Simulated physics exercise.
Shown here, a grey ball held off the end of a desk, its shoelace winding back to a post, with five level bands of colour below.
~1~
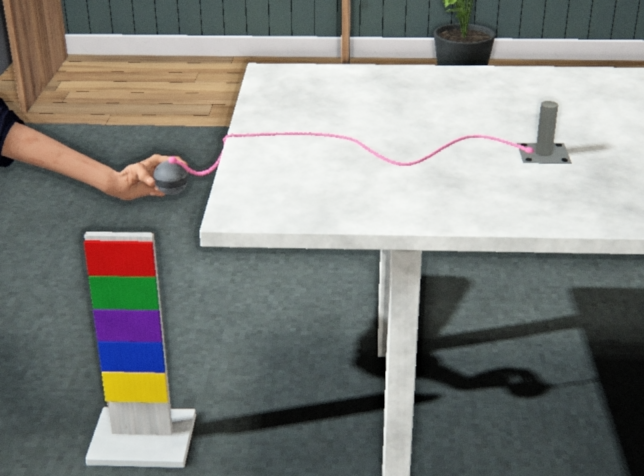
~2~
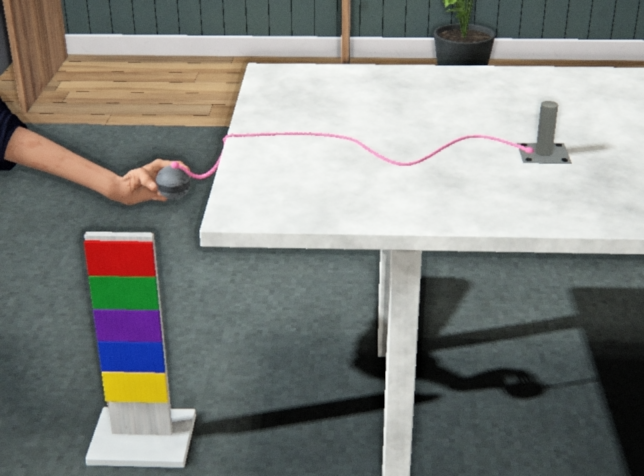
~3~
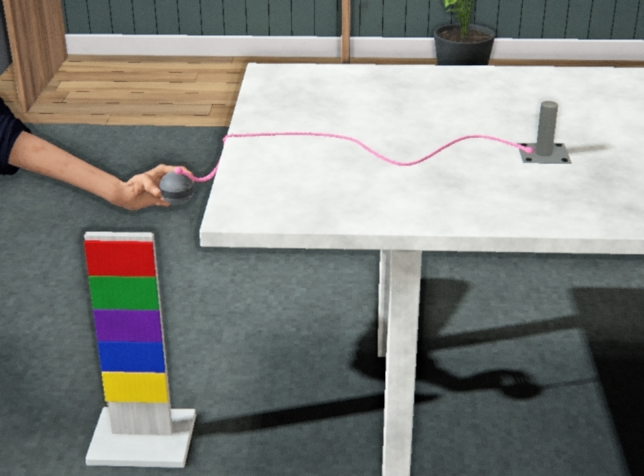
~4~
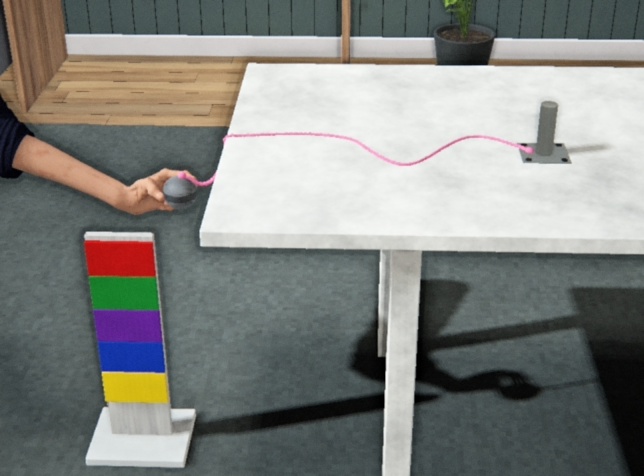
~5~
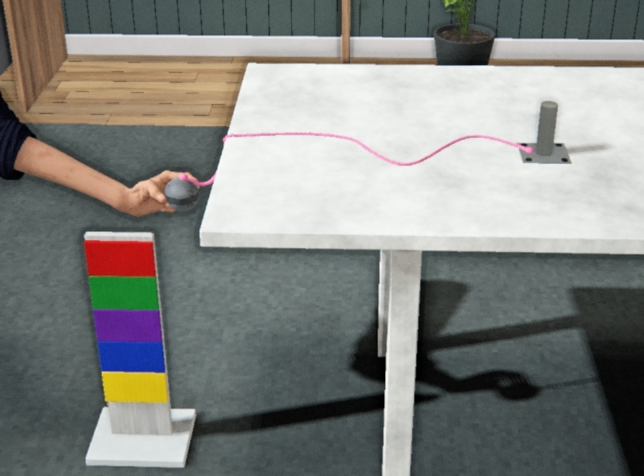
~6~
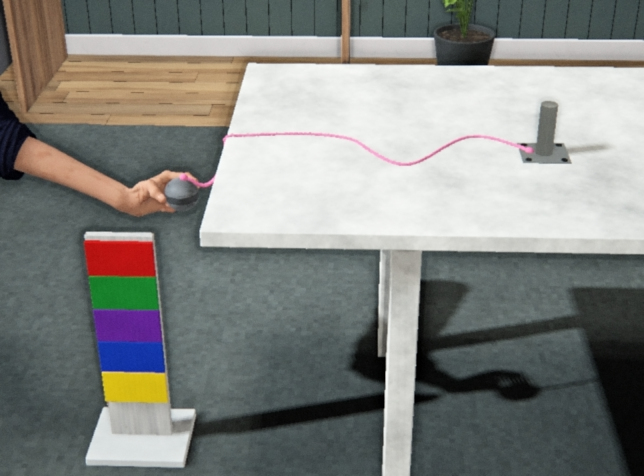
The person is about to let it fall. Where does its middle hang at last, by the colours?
The green one.
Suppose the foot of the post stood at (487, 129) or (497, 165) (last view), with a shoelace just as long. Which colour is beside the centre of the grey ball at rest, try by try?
It would be purple; purple.
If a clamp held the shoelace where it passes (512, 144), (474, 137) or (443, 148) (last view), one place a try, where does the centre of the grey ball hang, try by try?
In that order: (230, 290), (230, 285) and (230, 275).
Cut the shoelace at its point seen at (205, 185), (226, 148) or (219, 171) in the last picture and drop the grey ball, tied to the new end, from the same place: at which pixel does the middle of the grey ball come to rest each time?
The places are (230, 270), (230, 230) and (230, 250).
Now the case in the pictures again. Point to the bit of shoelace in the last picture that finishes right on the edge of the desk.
Near (296, 134).
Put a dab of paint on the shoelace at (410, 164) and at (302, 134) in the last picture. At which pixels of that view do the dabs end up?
At (367, 149), then (230, 147).
A little later, ball near (220, 279); level with red.
Next, ball near (232, 297); level with green.
When it is over, ball near (228, 298); level with green. The shoelace holds its middle at green.
